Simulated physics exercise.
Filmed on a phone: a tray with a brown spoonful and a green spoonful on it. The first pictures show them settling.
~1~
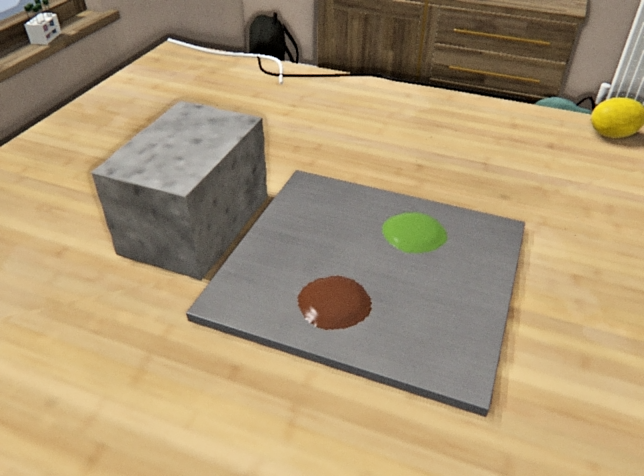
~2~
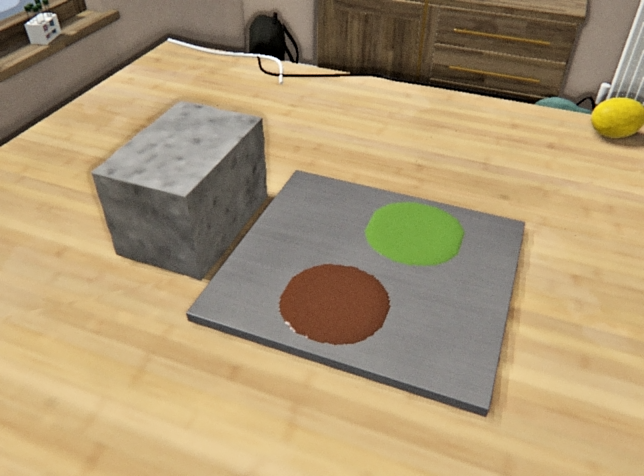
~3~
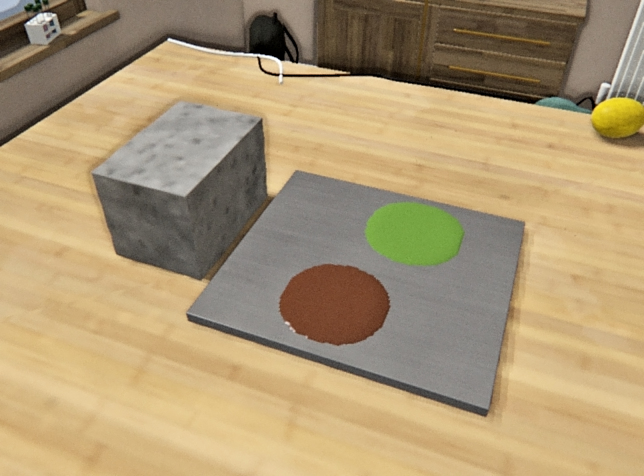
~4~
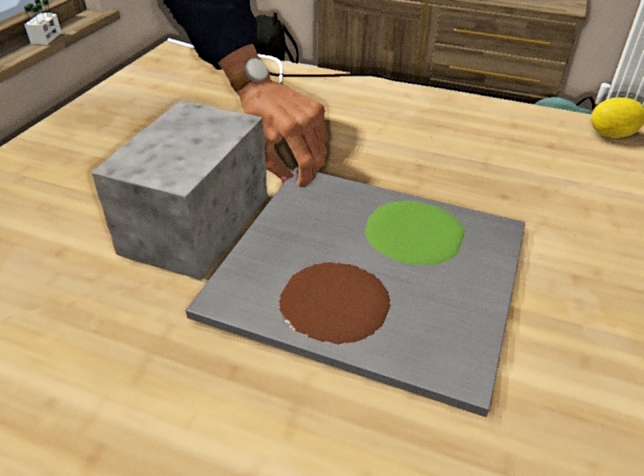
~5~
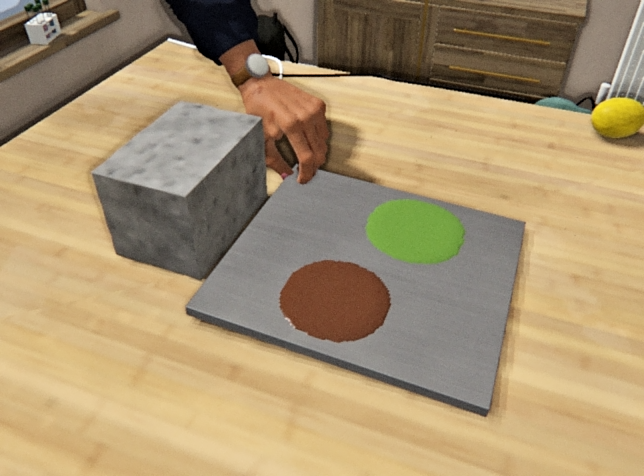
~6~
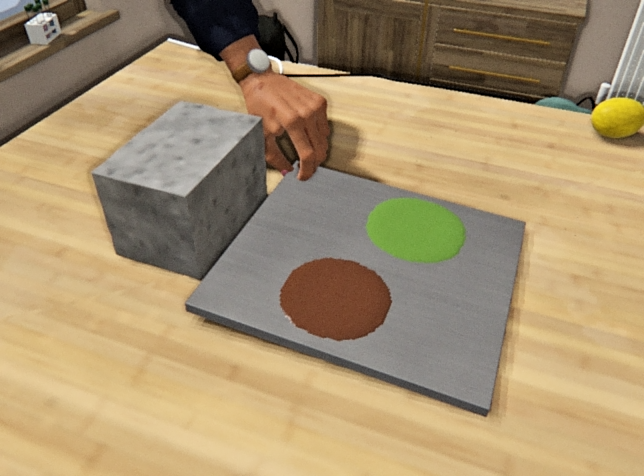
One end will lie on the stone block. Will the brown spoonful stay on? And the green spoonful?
The brown spoonful slides over the edge and the green spoonful slides over the edge.
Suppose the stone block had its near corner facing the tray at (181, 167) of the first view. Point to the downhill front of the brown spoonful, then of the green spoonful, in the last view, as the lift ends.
In turn (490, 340) and (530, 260).
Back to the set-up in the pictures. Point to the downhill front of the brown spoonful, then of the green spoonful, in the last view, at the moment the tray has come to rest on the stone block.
In turn (464, 323) and (523, 258).
A moment on, slope about 25°; the brown spoonful has crept down a long way; the green spoonful is dripping off the low end.
Further on, the brown spoonful is dripping off the low end; the green spoonful is dripping off the low end.
When it is over, slope about 25°; the brown spoonful is dripping off the low end; the green spoonful is dripping off the low end.
